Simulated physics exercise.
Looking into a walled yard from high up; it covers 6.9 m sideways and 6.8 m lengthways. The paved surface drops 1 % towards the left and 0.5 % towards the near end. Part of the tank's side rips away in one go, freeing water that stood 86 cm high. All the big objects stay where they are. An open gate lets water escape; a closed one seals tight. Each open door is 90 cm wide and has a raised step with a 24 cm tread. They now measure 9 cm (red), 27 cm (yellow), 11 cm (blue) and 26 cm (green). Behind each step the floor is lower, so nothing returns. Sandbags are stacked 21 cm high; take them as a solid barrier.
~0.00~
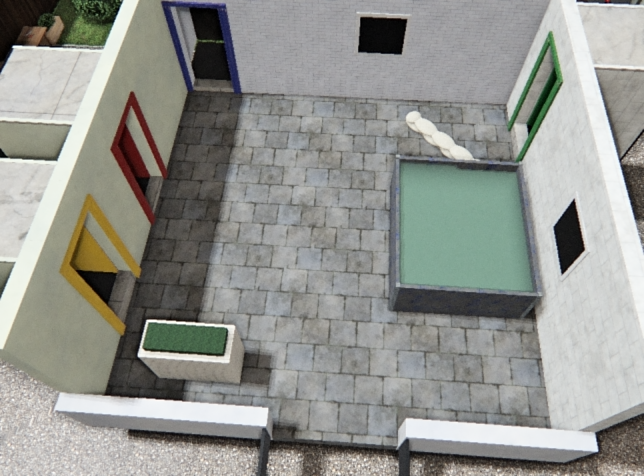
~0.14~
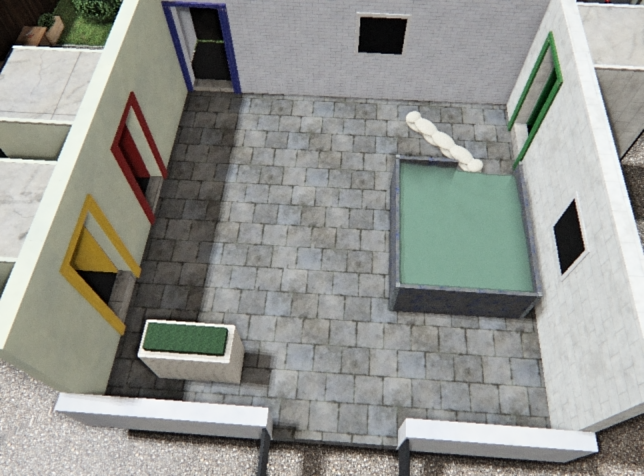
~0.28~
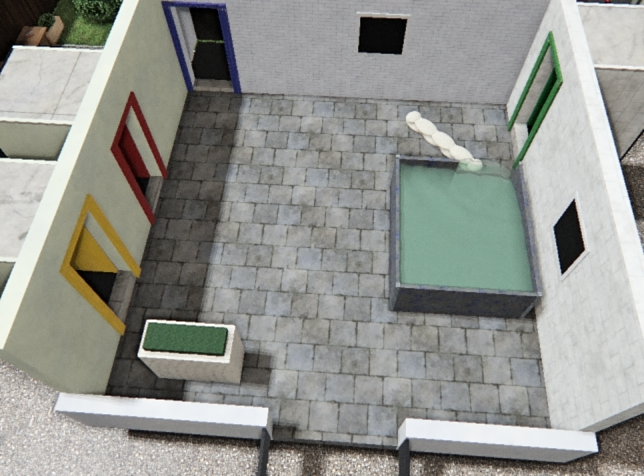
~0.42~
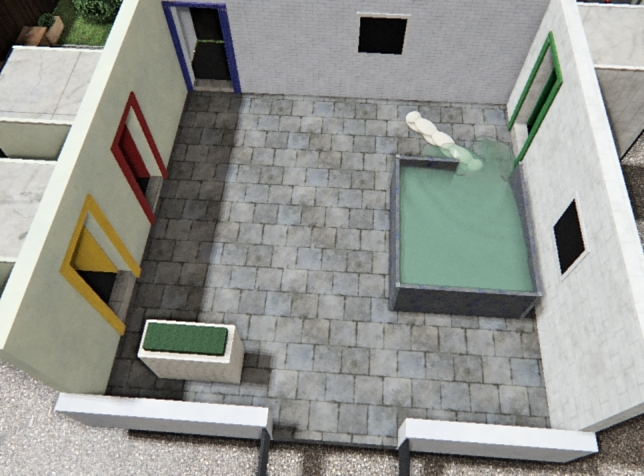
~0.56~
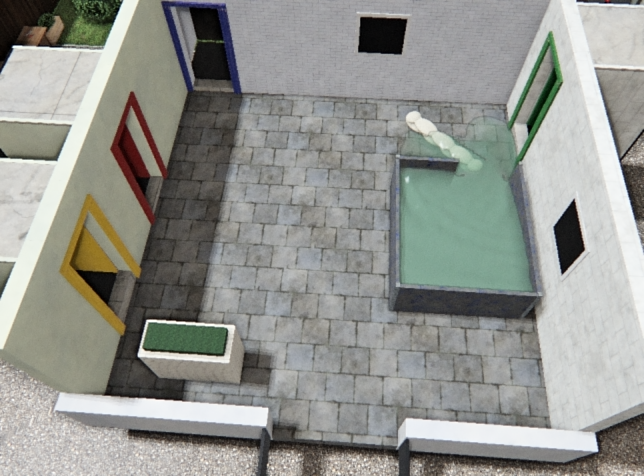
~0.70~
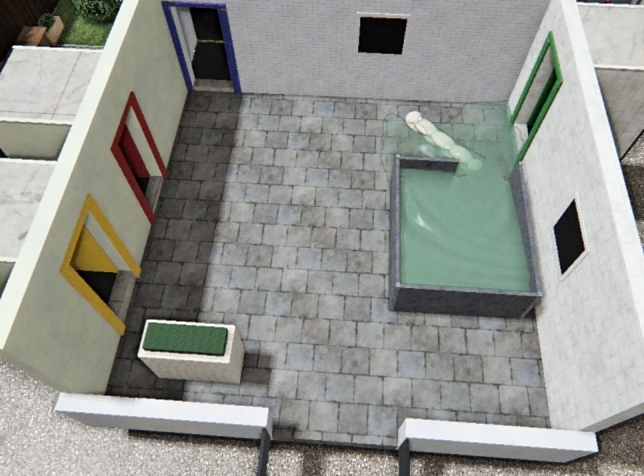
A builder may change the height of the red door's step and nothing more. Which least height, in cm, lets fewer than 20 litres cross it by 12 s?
It would have to be roughly 13 cm high.
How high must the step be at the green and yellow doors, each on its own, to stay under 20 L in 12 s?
About 36 cm at green and 10.5 cm at yellow.
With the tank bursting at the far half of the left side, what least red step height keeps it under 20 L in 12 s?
Some 28 cm.
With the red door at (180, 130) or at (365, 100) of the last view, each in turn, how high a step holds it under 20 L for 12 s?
Roughly 31 and 11.0 cm.
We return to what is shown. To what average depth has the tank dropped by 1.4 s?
About 63 cm.
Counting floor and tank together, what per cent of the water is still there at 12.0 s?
About 88 per cent.
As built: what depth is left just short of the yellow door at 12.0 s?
Some 15.0 cm.
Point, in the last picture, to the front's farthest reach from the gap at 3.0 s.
At about (188, 94).
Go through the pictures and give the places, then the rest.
The tank at (462, 223) is whole and still, 86 cm deep; the red door at (143, 166) is dry, in the first frame.
Water pours out on the far side and has run 0.4 m, to a hidden place; about 12 cm deep outside, 86 cm at the back, in the second frame.
The front is at a hidden place, 0.8 m from the gap on the far side; 0.9 m2 of floor is wet, 86 cm left at the back, in the third frame.
Water pours out on the far side and has run 1.4 m, to (480, 140); about 12 cm deep outside, 86 cm at the back, in the fourth frame.
The front is at (495, 121), 1.9 m from the gap on the far side; 3.1 m2 of floor is wet, 86 cm left at the back, in the fifth frame.
The front is at (505, 104), 2.4 m from the gap on the far side; 4.6 m2 of floor is wet, 80 cm left at the back; 4.5 m in a straight line remain to the red door at (143, 166), in the sixth frame.
After 1.4 s water covers 20 % of the floor, deepest (64 cm) near (497, 108); it has not reached the red door.
After 3.0 s water covers 35 % of the floor, deepest (45 cm) near (184, 106); it has not reached the red door.
After 12.0 s water covers 95 % of the floor, deepest (17 cm) near (550, 440); 10 cm at the red door, 71 litres in over its 9 cm step.
At the red door as built, the water arrived by 3.4 s and peaked near 16 cm at 4.8 s.
Run again over the same 12 s with other heights there, 37 litres in over 11.5 cm, 7 litres over 15.5 cm. The limit of 20 litres is kept from about 13 cm up.
